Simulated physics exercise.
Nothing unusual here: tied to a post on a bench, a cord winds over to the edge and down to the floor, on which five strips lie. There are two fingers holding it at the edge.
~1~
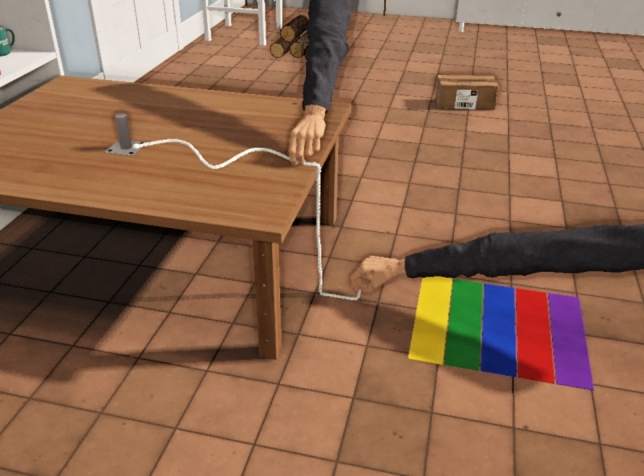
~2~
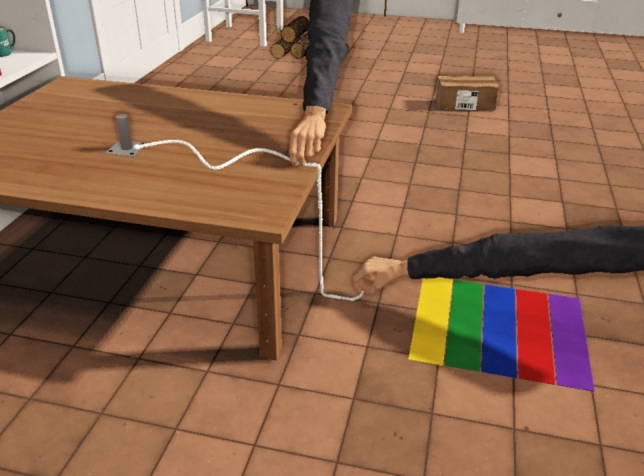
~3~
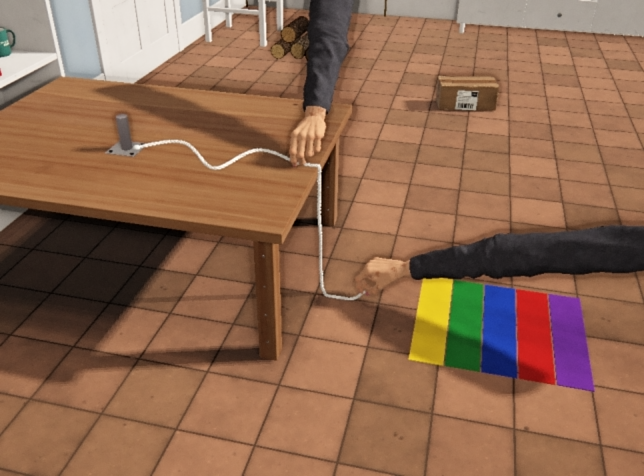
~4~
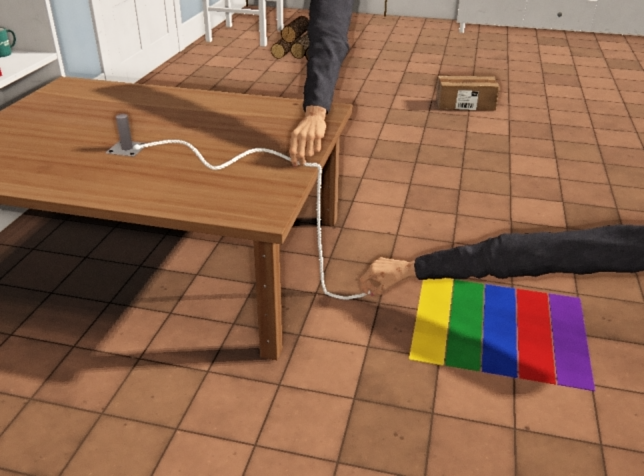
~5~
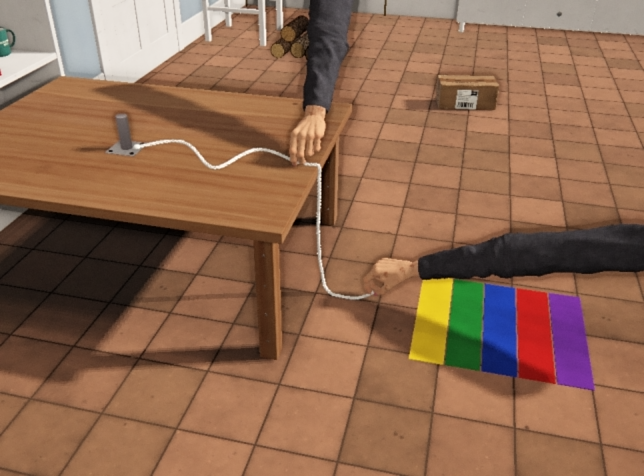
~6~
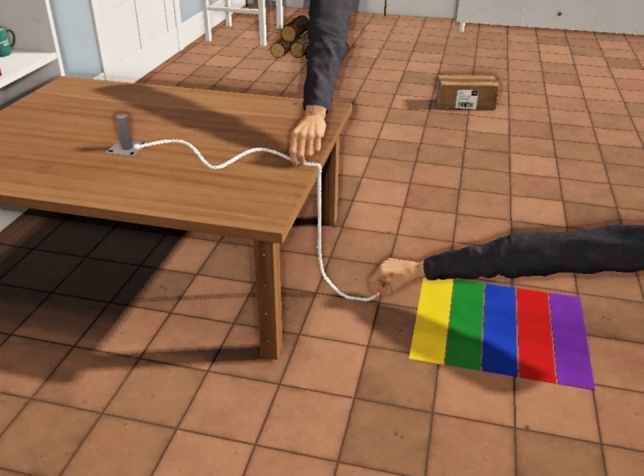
A hand pinned a white cord at the table's edge while another hand, low by the floor, drew its hanging end slightly to the right, near five coloured strips.
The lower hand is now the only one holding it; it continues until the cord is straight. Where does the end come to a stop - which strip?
On the red strip.
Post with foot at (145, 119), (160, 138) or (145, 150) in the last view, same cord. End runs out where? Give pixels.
Going by the last picture, roughly (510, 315), (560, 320) and (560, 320).
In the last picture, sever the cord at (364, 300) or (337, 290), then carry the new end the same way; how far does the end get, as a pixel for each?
The pixels are close to (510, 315) and (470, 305), one per try.
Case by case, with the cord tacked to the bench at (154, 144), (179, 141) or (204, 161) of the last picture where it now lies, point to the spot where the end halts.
Approximately at (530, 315), at (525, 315) and at (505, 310), in that order.
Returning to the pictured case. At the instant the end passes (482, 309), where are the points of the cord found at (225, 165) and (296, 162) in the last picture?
Positions: (261, 164) for the first, (326, 207) for the second.
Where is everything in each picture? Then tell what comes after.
The first frame shows end (360, 290); yellow (428, 344); green (463, 350); blue (499, 356); red (535, 362); purple (573, 368).
The second frame shows end (363, 291); cord through (167, 142) (204, 162) (255, 150) (312, 166) (321, 225) (321, 283).
The third frame shows end (365, 292).
The fourth frame shows end (370, 292); cord through (167, 142) (204, 162) (256, 150) (313, 166) (319, 225) (323, 283).
The fifth frame shows end (373, 292).
The sixth frame shows end (379, 293); cord through (167, 141) (204, 161) (256, 150) (313, 165) (319, 224) (329, 282).
Early on, end near (482, 309); over green.
Midway, end near (516, 314); over blue.
At the end of the slack, end near (537, 317); over red. The red one.
